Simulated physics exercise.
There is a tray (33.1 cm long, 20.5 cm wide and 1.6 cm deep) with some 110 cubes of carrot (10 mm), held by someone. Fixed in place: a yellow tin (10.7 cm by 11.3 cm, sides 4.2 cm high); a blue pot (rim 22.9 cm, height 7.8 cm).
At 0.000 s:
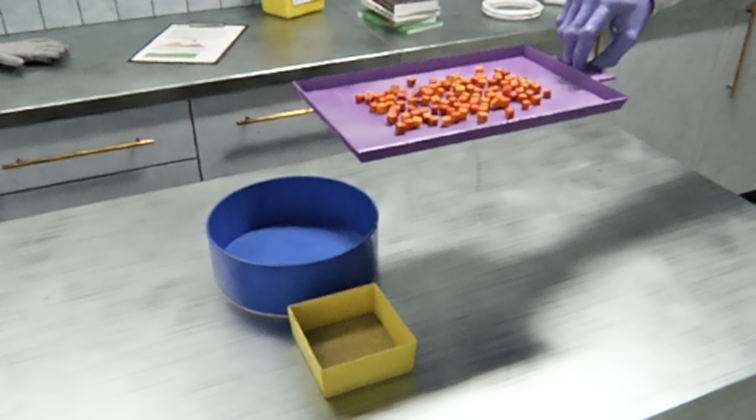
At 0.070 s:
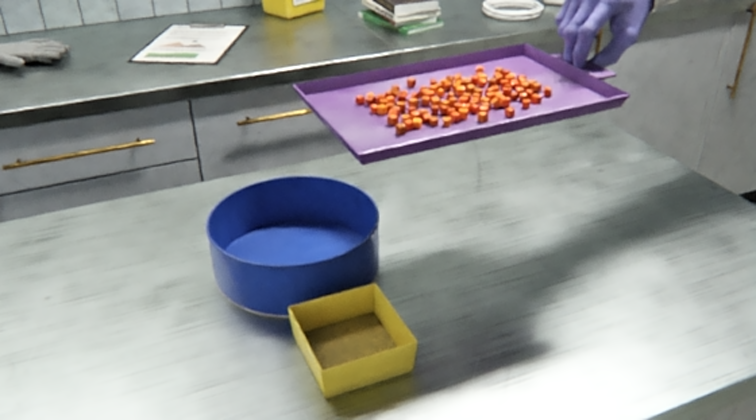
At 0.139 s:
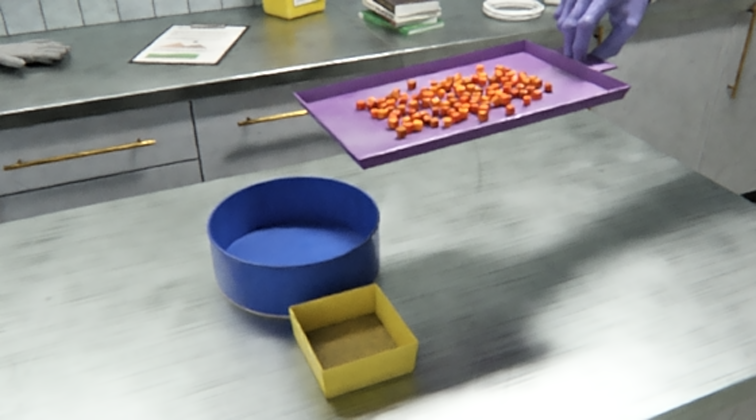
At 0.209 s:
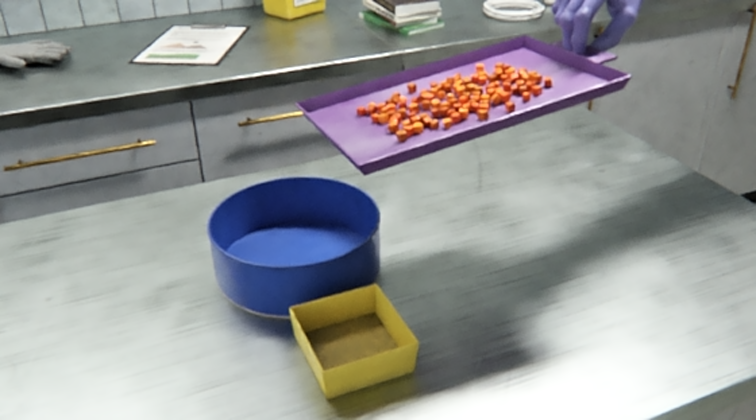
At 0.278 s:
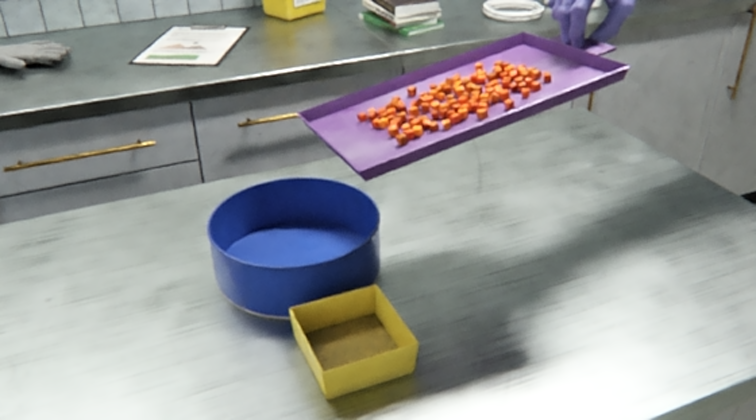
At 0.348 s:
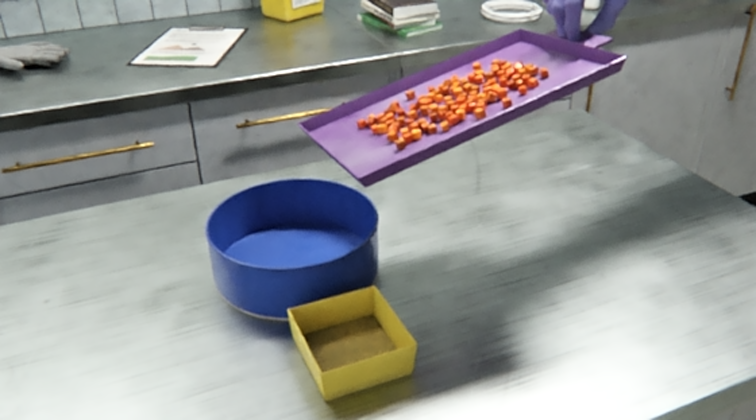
A gloved hand held a purple tray of small orange cubes above a counter with a blue pot and a yellow tin, then slowly tilted it so its left end dipped lower.
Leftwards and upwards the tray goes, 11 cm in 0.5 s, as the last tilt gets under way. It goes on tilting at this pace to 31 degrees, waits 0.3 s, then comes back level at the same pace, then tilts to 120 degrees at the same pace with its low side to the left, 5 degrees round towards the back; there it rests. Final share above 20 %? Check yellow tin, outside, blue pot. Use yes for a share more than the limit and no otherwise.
Yellow tin: No; outside: No; blue pot: Yes.
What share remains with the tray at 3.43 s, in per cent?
About 45 per cent.
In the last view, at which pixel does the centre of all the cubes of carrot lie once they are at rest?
At about (322, 273).
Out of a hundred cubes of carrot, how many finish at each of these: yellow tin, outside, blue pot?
In per cent, yellow tin 5, outside 10 and blue pot 85.
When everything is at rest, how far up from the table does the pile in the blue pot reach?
It reaches around 2.0 cm above the table.
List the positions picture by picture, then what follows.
The first frame shows tray at (504, 123); tilt 0 degrees; leading edge at (322, 113); middle of the load at (450, 97); yellow tin at (350, 324); blue pot at (293, 216).
The second frame shows tray at (504, 123); tilt 1 degrees; leading edge at (323, 115); middle of the load at (451, 97).
The third frame shows tray at (504, 121); tilt 4 degrees; low side back left; leading edge at (323, 122); middle of the load at (451, 97).
The fourth frame shows tray at (503, 118); tilt 8 degrees; low side back left; leading edge at (324, 130); middle of the load at (451, 98).
The fifth frame shows tray at (502, 117); tilt 11 degrees; low side back left; leading edge at (325, 139); middle of the load at (450, 99).
The sixth frame shows tray at (499, 115); tilt 15 degrees; low side back left; leading edge at (325, 148); middle of the load at (464, 97); yellow tin at (350, 326); blue pot at (293, 219). It turns about 50 degrees a second.
After 1.53 s, tilt 7 degrees; tray 95 %, blue pot 5 %; middle of all pieces on or above the table near (340, 120).
After 2.52 s, tilt 38 degrees; tray 95 %, blue pot 5 %; middle of all pieces on or above the table near (281, 149).
After 3.43 s, tilt 86 degrees; tray 45 %, blue pot 50 %, in the air 5 %; middle of all pieces on or above the table near (330, 221).
After 4.30 s, tilt 120 degrees; blue pot 85 %, yellow tin 5 %, outside 10 %; middle of all pieces on or above the table near (318, 271).
In the end, at 4.7 s, tray 0 %, blue pot 85 %, yellow tin 5 %, outside 10 %.
